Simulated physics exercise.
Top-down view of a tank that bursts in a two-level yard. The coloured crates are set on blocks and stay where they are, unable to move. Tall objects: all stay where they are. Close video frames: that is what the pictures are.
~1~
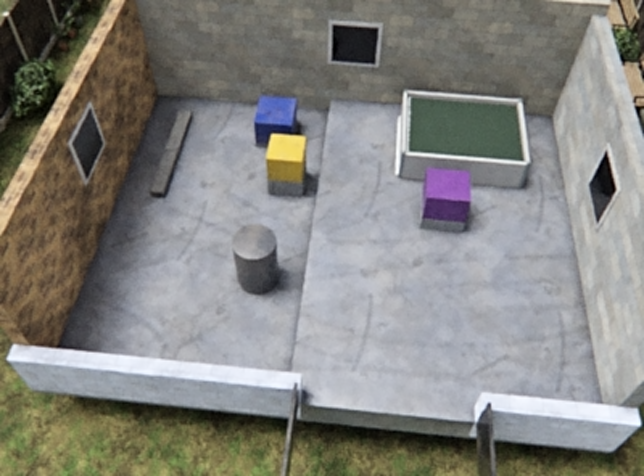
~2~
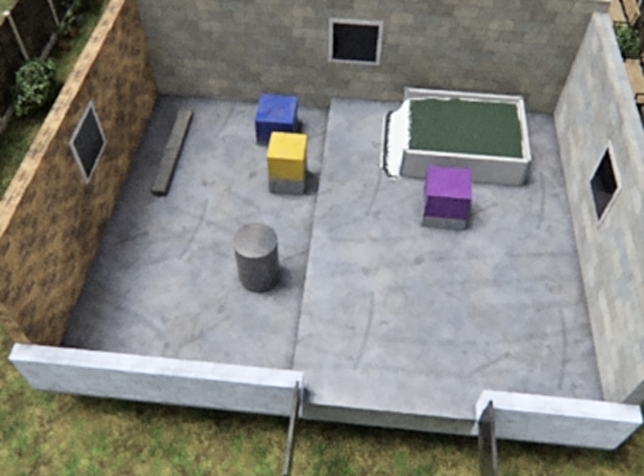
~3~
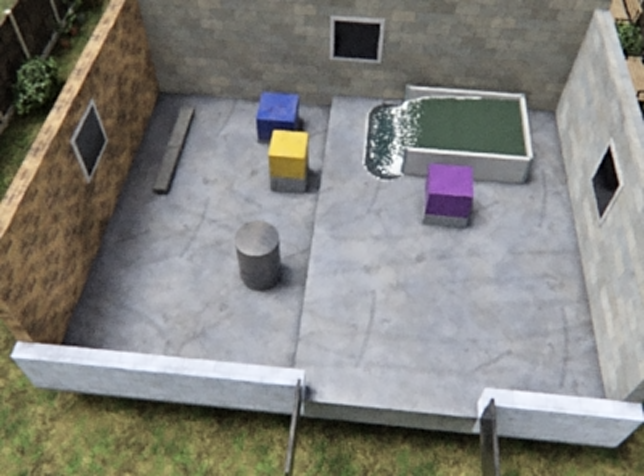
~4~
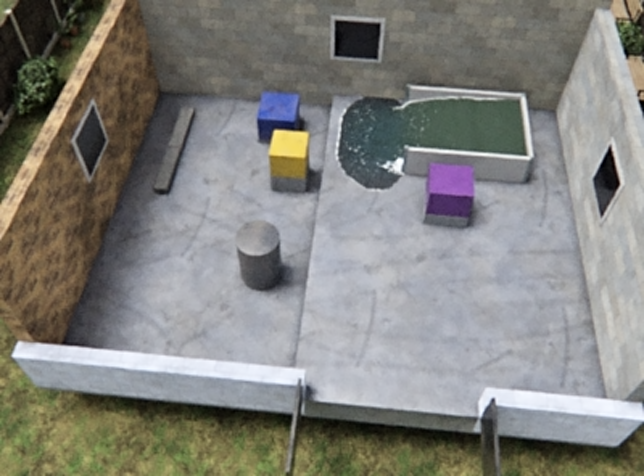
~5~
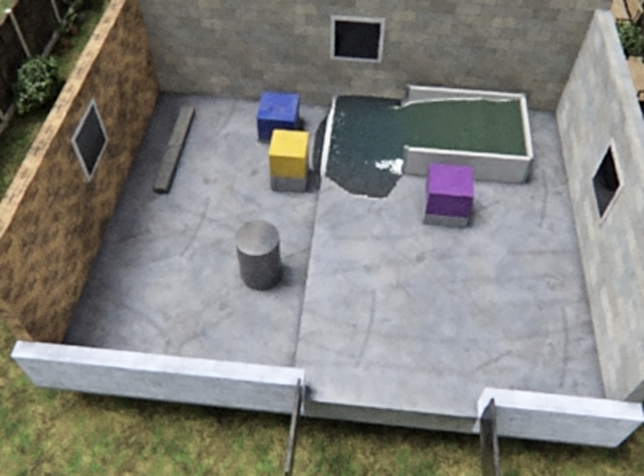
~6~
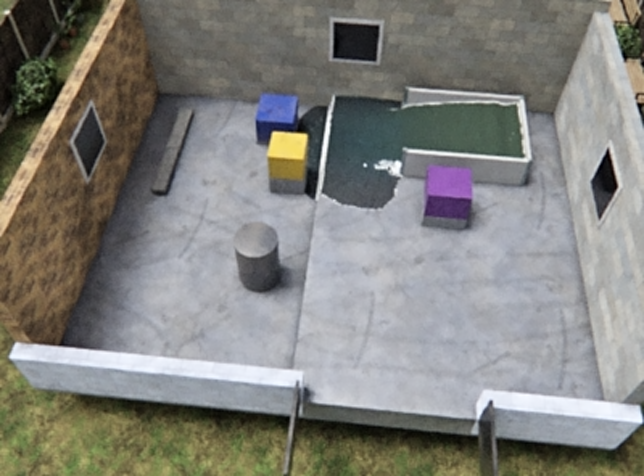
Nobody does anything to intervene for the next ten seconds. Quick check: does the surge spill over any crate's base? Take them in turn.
Blue crate: Becomes wet, purple crate: Remains dry, yellow crate: Remains dry.
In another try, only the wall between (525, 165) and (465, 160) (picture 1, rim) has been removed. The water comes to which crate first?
My pick is the purple one.
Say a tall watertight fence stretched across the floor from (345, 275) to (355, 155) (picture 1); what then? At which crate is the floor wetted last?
My answer: The purple crate.
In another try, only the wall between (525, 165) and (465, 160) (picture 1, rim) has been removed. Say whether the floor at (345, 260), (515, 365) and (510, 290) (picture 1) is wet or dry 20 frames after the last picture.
Obs. 1: Moisture-free; obs. 2: Sodden; obs. 3: Sodden.
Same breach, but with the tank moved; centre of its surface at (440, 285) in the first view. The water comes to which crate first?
Yellow one.
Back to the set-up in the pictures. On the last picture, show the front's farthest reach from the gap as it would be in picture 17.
I'd say around (159, 97).
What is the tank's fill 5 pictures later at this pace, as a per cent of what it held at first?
Around 58 in a hundred, give or take.
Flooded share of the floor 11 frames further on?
I reckon around 30 %.
A moment on, water covers 15 % of the floor; the blue crate water round its plinth, the purple crate not reached, the yellow crate water round its plinth.
Next, water covers 30 % of the floor; the blue crate water round its plinth, the purple crate not reached, the yellow crate water round its plinth.
Then, water covers 40 % of the floor; the blue crate water round its plinth, the purple crate not reached, the yellow crate water round its plinth.
Later, water covers 50 % of the floor; the blue crate water round its plinth, the purple crate not reached, the yellow crate water round its plinth.
In the end, water covers 55 % of the floor; the blue crate was topped, the purple crate stayed above the water, the yellow crate stayed above the water.
